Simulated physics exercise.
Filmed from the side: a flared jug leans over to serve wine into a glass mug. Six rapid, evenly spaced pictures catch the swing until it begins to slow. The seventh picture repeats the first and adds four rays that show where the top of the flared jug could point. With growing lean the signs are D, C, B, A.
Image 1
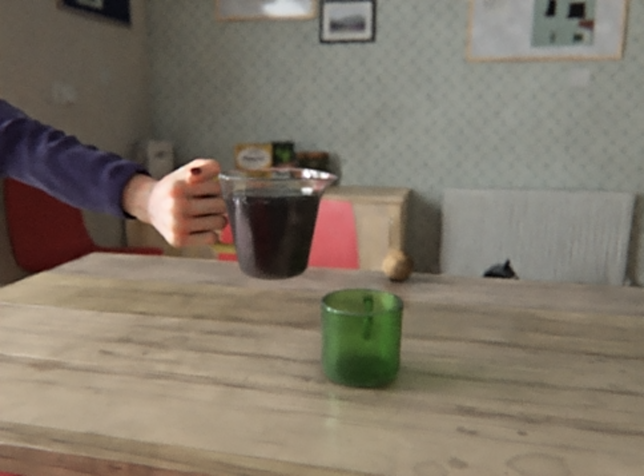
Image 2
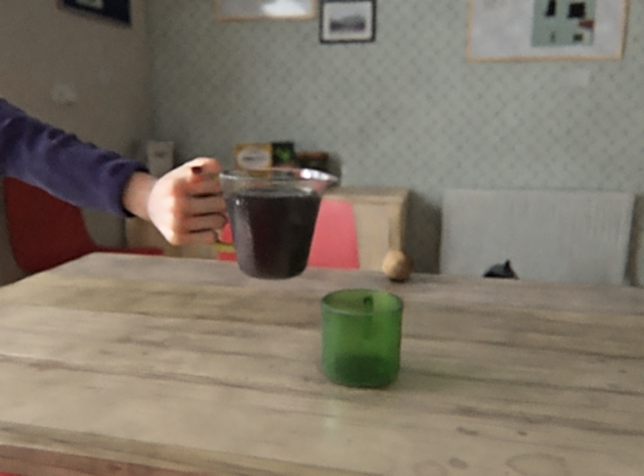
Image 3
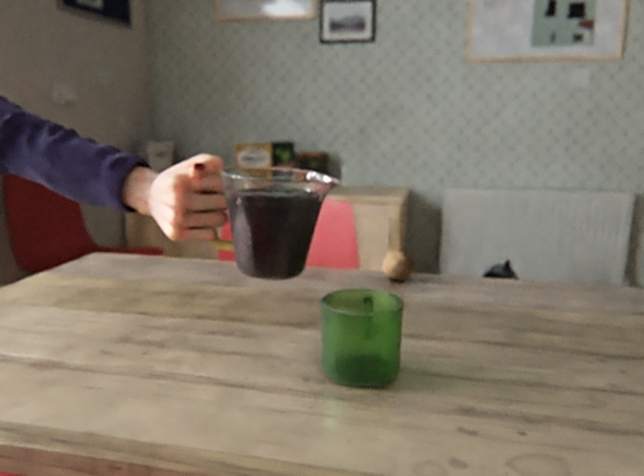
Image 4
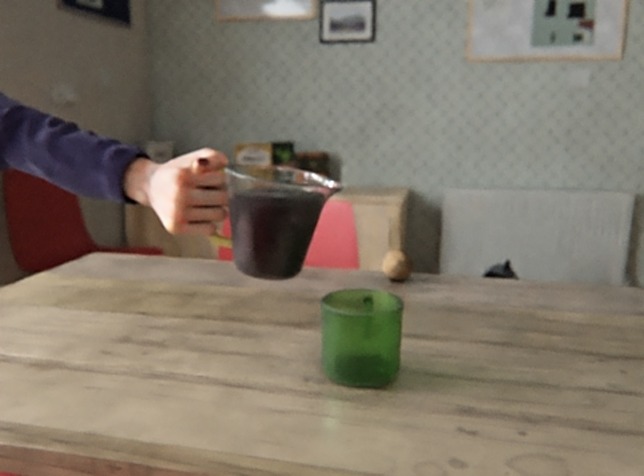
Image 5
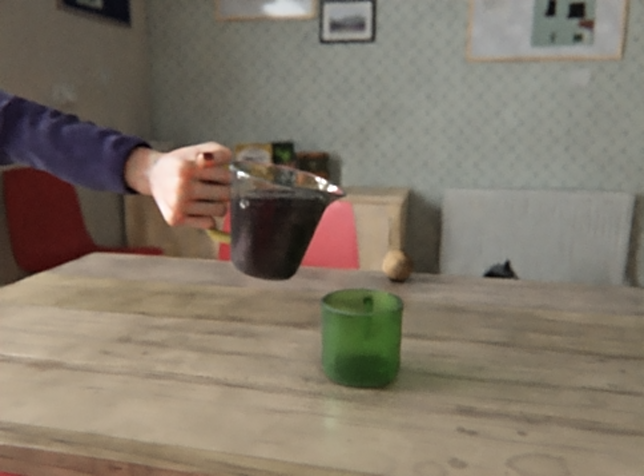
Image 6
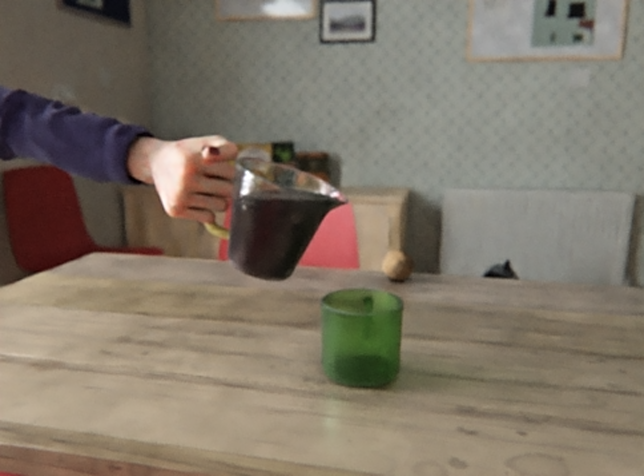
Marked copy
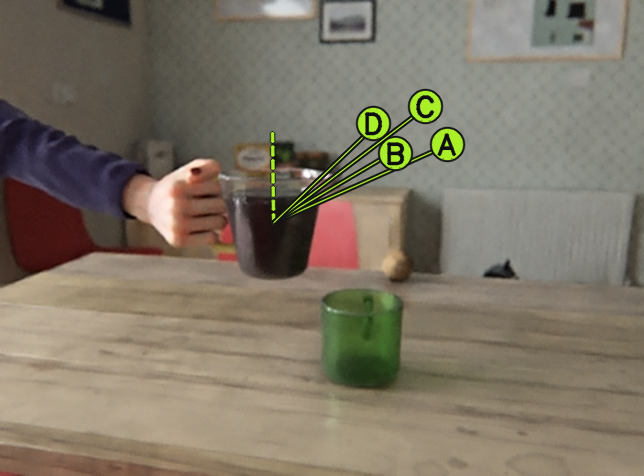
The clip opens with a hand at the left holding a clear, flared jug of dark liquid upright, above and to the left of a green glass mug on a wooden table. After a brief near-still moment, the hand gradually tilts the jug slightly to the right, and no liquid leaves it.
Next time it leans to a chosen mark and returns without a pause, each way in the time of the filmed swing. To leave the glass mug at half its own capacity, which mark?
C beats the others.
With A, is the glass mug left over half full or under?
Over half.
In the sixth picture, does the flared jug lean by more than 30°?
No.
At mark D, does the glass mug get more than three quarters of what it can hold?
No.
On the marked copy, A at (432, 151); B at (379, 160); C at (412, 117); D at (362, 137).
With A, the glass mug ends with about 74 % of what it can hold; 4 % of the wine is spilt.
With B, the glass mug ends with about 64 % of what it can hold.
With C, the glass mug ends with about 51 % of what it can hold.
With D, the glass mug ends with about 37 % of what it can hold.
